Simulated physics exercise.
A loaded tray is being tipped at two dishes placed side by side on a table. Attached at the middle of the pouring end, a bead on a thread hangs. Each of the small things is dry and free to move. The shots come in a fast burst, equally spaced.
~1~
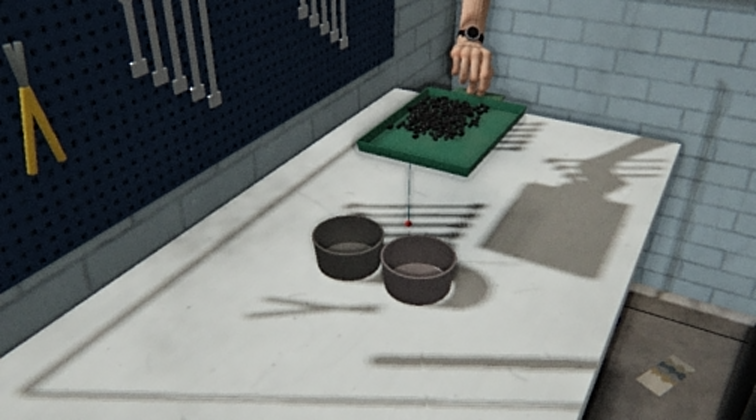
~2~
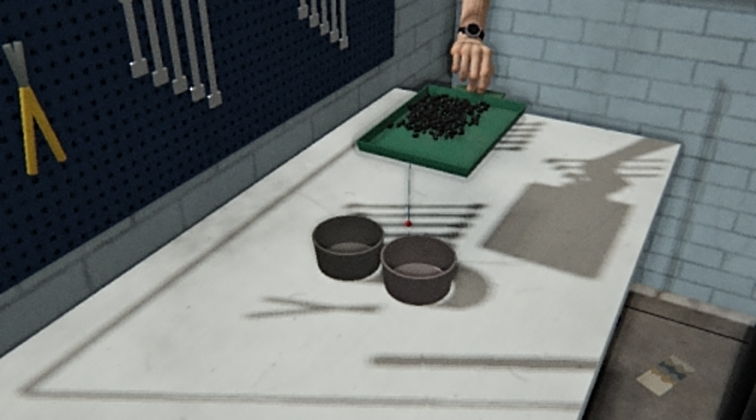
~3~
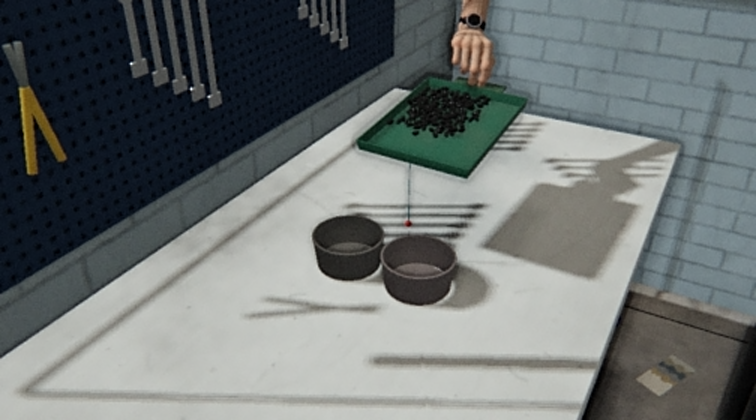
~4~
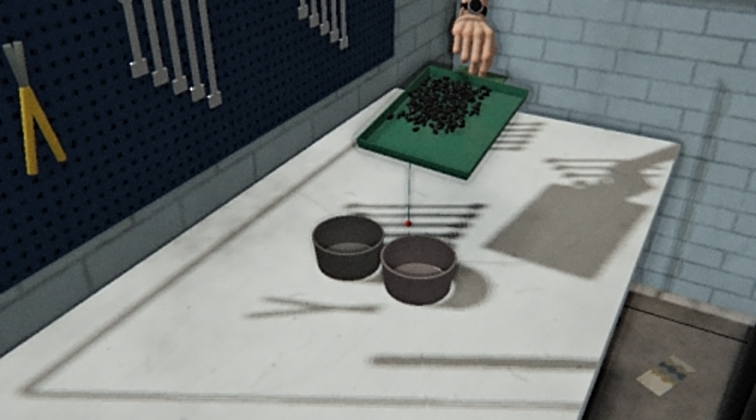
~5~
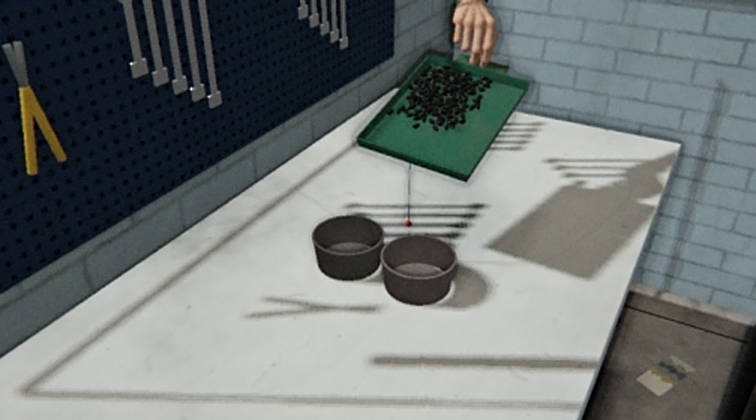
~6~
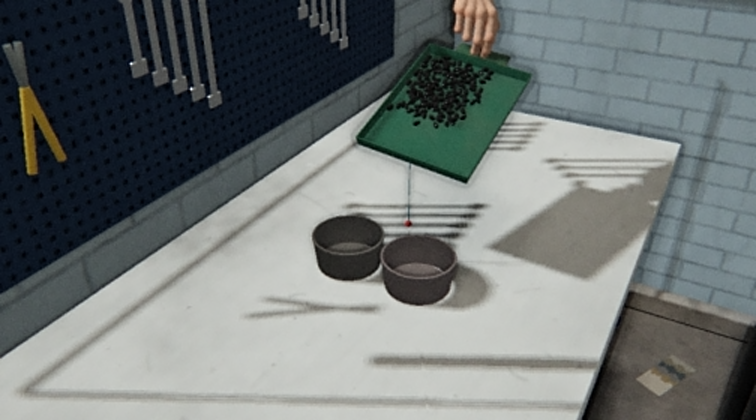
In a workshop with pale blue brick walls and a dark pegboard of tools, a fixed camera looks down at a white table crossed by shadows. A hand wearing a dark watch holds the far edge of a green tray of black beans, beyond two dark grey dishes and a small red bead on a thread. The hand steadily raises that edge, steepening the tray, whose near edge slants slightly down to the right.
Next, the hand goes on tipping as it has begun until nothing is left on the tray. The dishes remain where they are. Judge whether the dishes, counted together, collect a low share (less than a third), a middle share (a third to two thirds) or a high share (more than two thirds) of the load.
The dishes collect a middle share.
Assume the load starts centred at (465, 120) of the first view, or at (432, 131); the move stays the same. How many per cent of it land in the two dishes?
It would be roughly 60 per cent for the first and roughly 70 per cent for the second.
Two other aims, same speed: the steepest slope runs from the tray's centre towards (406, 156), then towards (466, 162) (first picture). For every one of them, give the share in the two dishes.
Shares: 90 %, then 20 %.
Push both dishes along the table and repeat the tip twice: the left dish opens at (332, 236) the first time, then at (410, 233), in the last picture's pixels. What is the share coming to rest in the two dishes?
Roughly 20 % and 70 %.
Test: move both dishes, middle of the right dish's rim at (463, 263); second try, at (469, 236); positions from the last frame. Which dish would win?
Position 1 - the right-side one; position 2 - the right-side one.
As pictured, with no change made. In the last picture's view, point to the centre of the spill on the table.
It's centred close to pixel (481, 288).
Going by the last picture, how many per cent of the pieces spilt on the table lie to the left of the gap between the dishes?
0 per cent, roughly.
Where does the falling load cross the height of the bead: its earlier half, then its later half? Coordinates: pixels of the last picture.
The leading part at (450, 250), the rest of it at (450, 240).
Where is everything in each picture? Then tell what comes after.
The first frame shows corners of the pouring end (359, 141) and (468, 166), level; middle of the load (438, 117), black beans; left dish (330, 263); right dish (402, 287); bead on its thread (408, 224).
The second frame shows corners of the pouring end (359, 140) and (468, 167), level; middle of the load (438, 115).
The third frame shows corners of the pouring end (359, 139) and (468, 169), tipped barely, lowest at the right corner; middle of the load (438, 110).
The fourth frame shows corners of the pouring end (359, 138) and (467, 171), tipped a little, lowest at the right corner; middle of the load (439, 103).
The fifth frame shows corners of the pouring end (359, 137) and (467, 173), tipped a little, lowest at the right corner; middle of the load (439, 96).
The sixth frame shows corners of the pouring end (358, 136) and (467, 176), tipped clearly, lowest at the right corner; middle of the load (439, 89); left dish (330, 263); right dish (402, 287).
Just after the last frame, tray tipped steeply; the larger part on the tray; about a tenth in the air.
A moment on, tray tipped right over; roughly half on the tray; roughly a quarter in the right dish; roughly a quarter outside both; about a tenth in the air.
Further on, tray tipped past a quarter turn; roughly half in the right dish; roughly half outside both.
When it is over, tray tipped past a quarter turn; roughly half in the right dish; not one in the left dish; roughly half outside both.
